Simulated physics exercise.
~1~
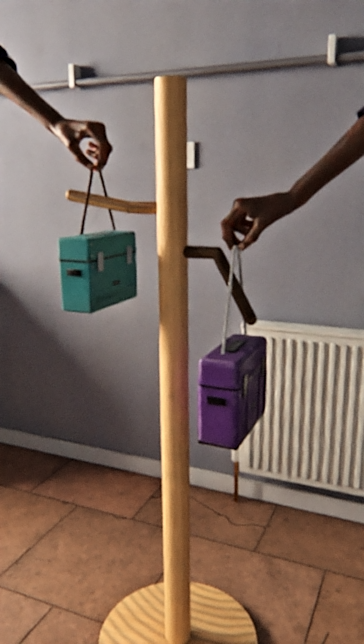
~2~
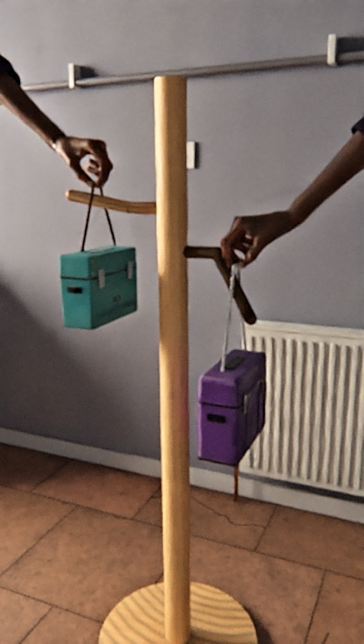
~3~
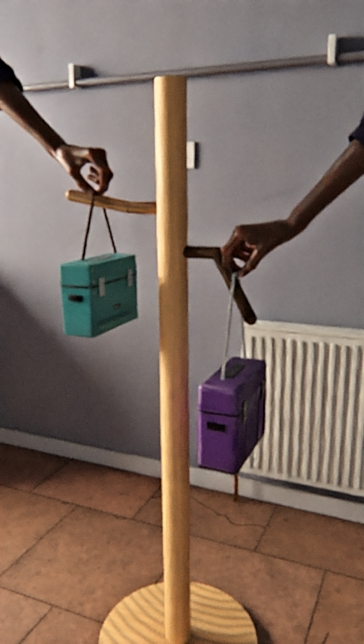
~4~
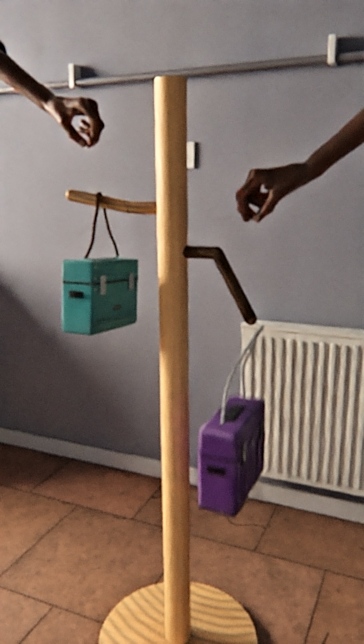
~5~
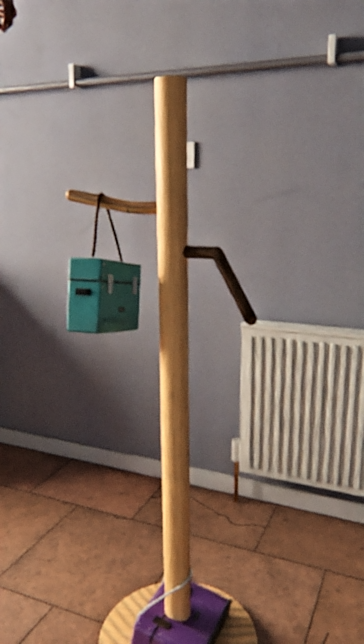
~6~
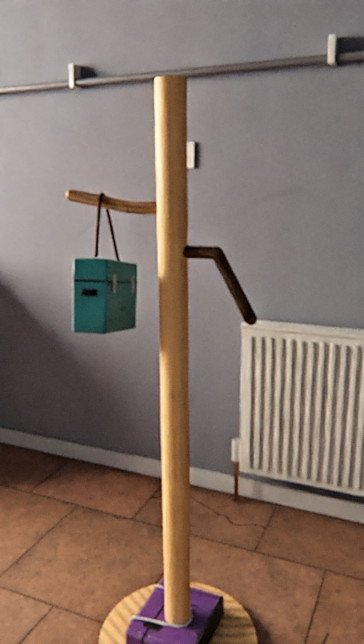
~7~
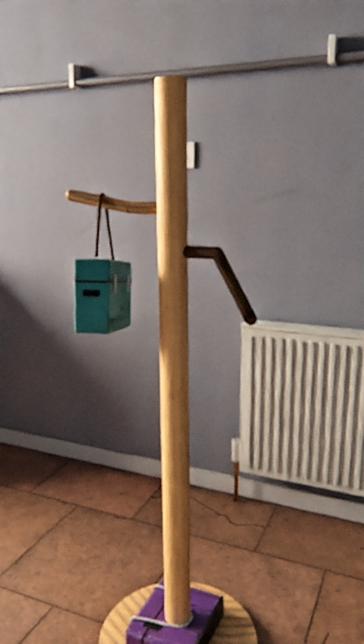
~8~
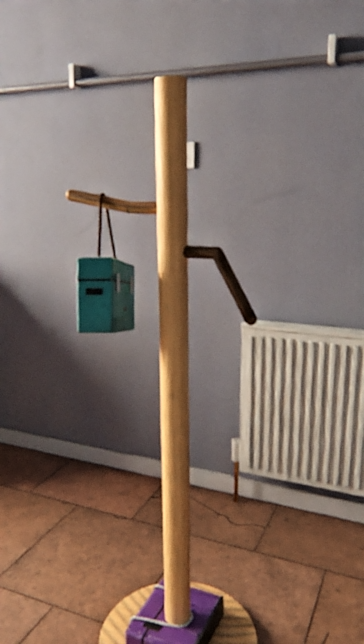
Turquoise case hanging from a wooden post's left peg after hands let go, purple case slipping off the right onto the base.
